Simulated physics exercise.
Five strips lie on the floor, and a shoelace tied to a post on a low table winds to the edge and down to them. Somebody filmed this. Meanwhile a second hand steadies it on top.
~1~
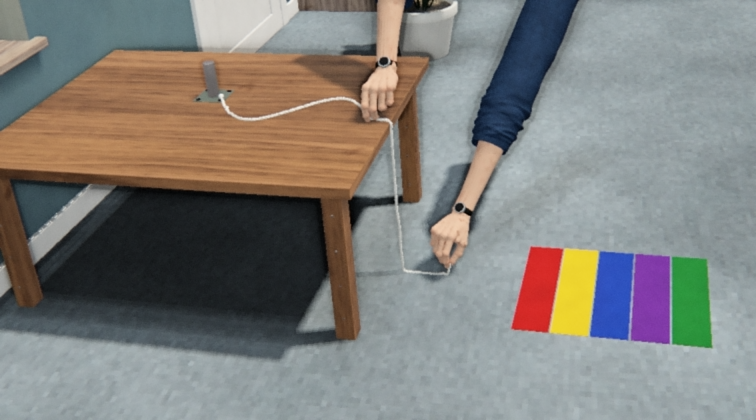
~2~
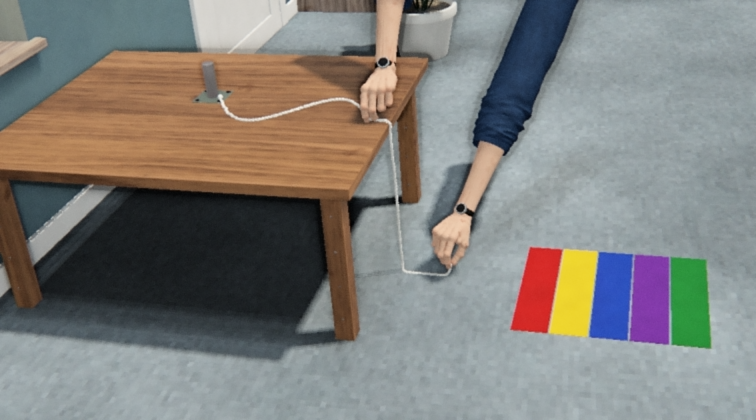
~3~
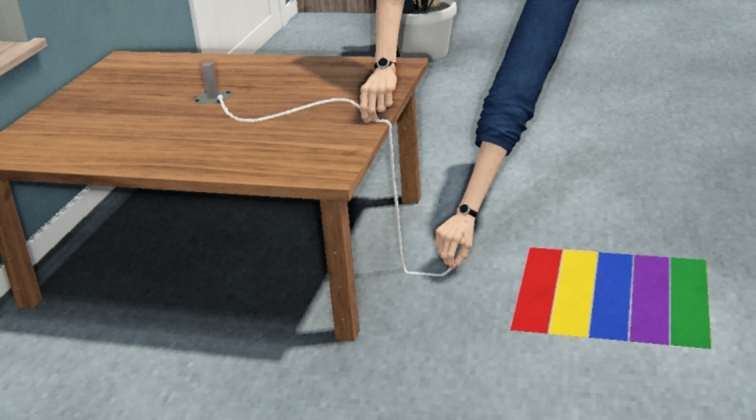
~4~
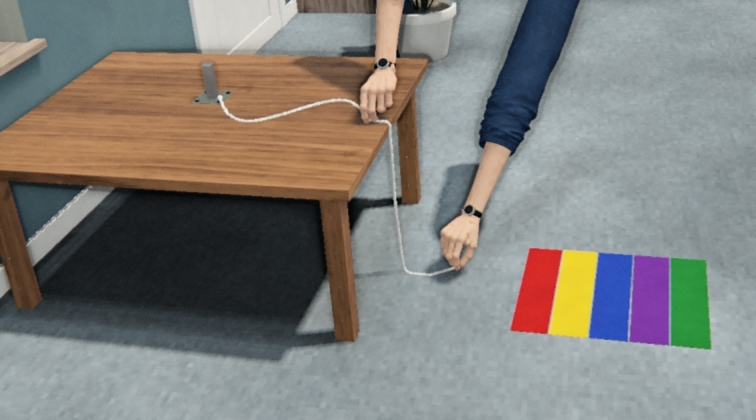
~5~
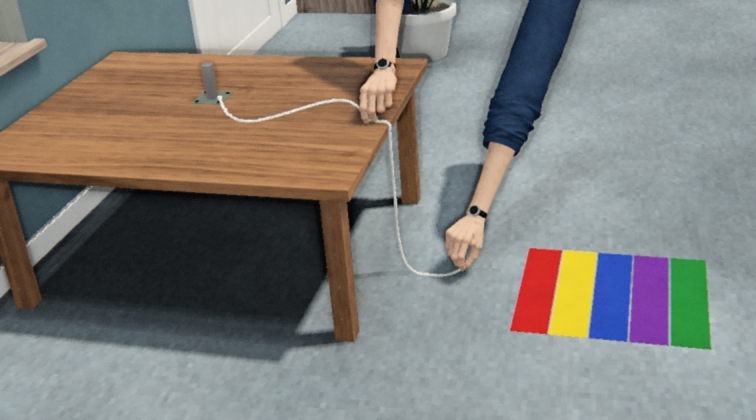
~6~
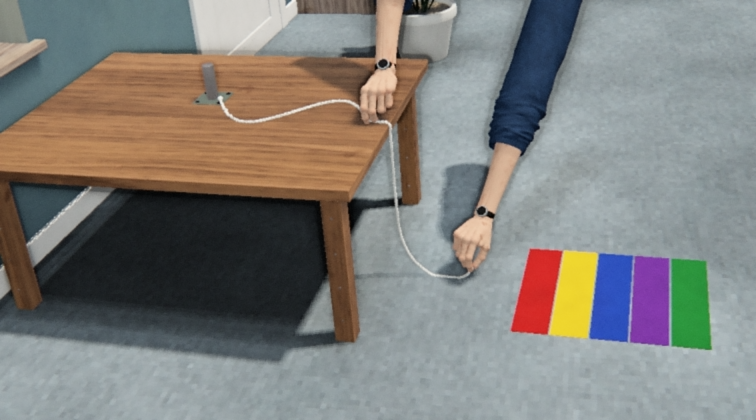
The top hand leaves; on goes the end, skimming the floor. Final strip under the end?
Purple.
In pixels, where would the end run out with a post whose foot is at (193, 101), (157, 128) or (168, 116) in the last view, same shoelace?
Around (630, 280), then (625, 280), then (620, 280).
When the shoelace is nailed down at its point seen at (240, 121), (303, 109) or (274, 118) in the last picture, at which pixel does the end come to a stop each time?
Try 1: (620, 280); try 2: (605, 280); try 3: (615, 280).
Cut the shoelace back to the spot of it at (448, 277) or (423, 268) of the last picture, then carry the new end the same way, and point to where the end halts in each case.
In order, roughly (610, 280) and (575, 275).
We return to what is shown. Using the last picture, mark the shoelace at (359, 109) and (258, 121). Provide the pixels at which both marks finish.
(407, 130) and (298, 107).
Soon after, end near (600, 277); over blue.
Then, end near (635, 280); over purple.
At full stretch, end near (657, 282); over purple. The purple one.
